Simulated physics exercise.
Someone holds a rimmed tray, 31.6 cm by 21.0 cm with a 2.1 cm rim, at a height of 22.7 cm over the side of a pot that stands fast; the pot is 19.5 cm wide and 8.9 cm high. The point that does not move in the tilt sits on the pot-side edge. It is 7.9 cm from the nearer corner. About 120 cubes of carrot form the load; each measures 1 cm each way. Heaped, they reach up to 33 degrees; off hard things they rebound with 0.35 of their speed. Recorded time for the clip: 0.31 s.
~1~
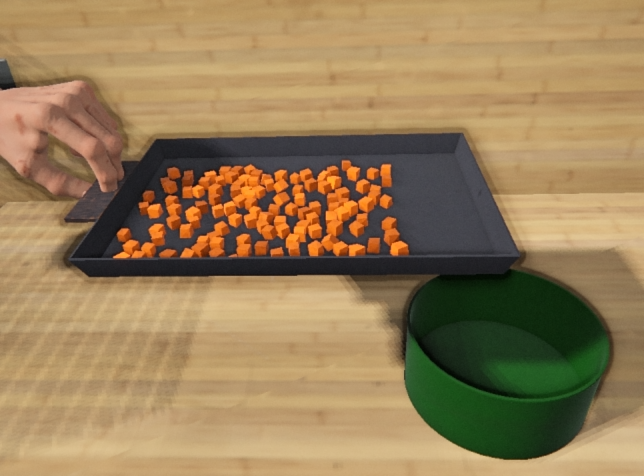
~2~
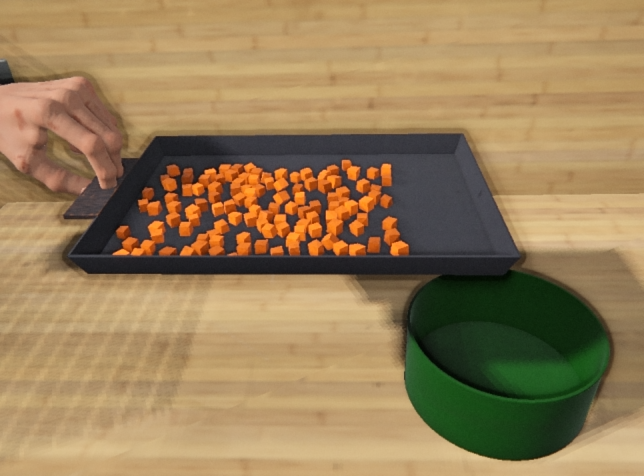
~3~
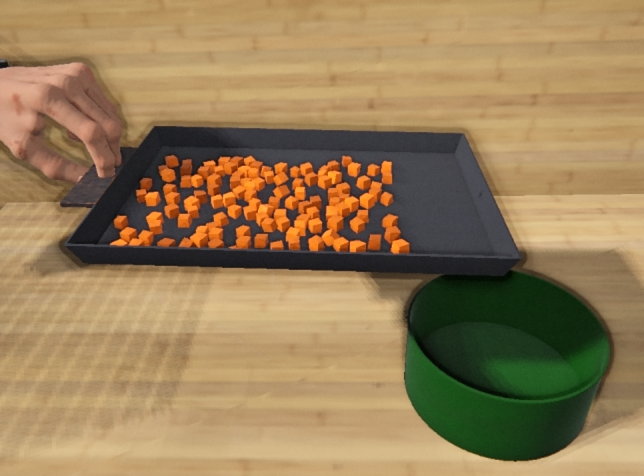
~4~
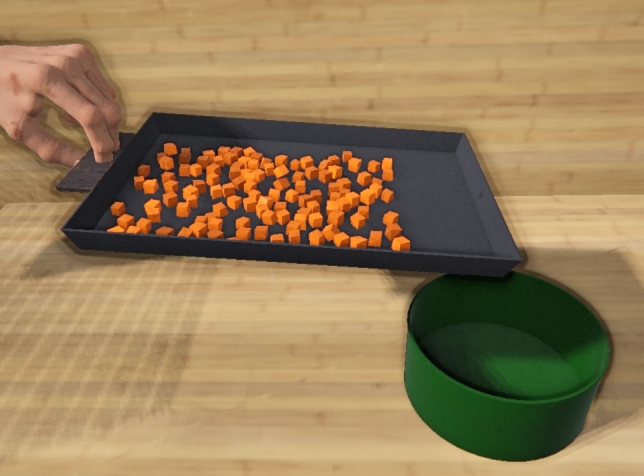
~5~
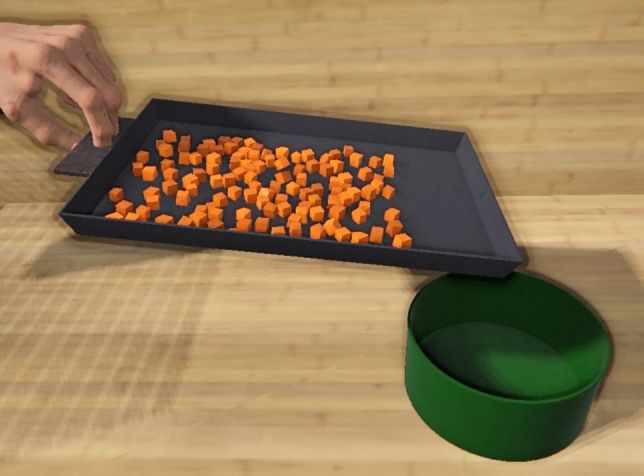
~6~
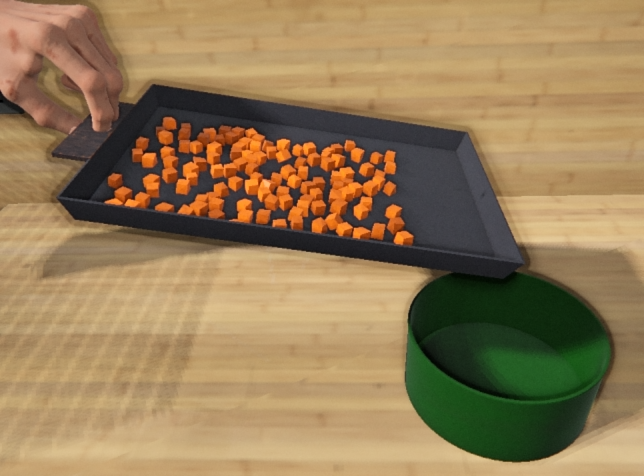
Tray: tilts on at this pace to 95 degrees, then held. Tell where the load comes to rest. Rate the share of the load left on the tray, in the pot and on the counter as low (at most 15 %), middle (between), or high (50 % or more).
Tray - low, pot - high, counter - middle.
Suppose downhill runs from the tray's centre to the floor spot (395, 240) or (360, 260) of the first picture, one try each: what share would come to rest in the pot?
Near 30 and 15 percent, in that order.
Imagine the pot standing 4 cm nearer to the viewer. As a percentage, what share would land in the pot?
I'd put it at around 95 per cent.
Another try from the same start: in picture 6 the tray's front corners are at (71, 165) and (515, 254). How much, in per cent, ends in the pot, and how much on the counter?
Split: Pot = 85, counter = 15.
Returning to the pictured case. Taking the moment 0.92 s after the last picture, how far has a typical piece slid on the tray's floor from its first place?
18 cm.
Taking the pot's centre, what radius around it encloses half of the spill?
28 cm.
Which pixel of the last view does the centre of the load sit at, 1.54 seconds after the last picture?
Near (504, 232).
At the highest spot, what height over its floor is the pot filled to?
I'd put it at close to 2.0 centimetres.
Then, 0.92 s after the last picture, tilt 50 degrees; the tray holds 90 %, the pot 0 %.
Then, 1.54 s after the last picture, tilt 76 degrees; the tray holds 60 %, the pot 20 %.
Then, 2.20 s after the last picture, tilt 95 degrees; the tray holds 5 %, the pot 65 %.
In the end, tray 0 %, pot 75 %, counter 25 %.
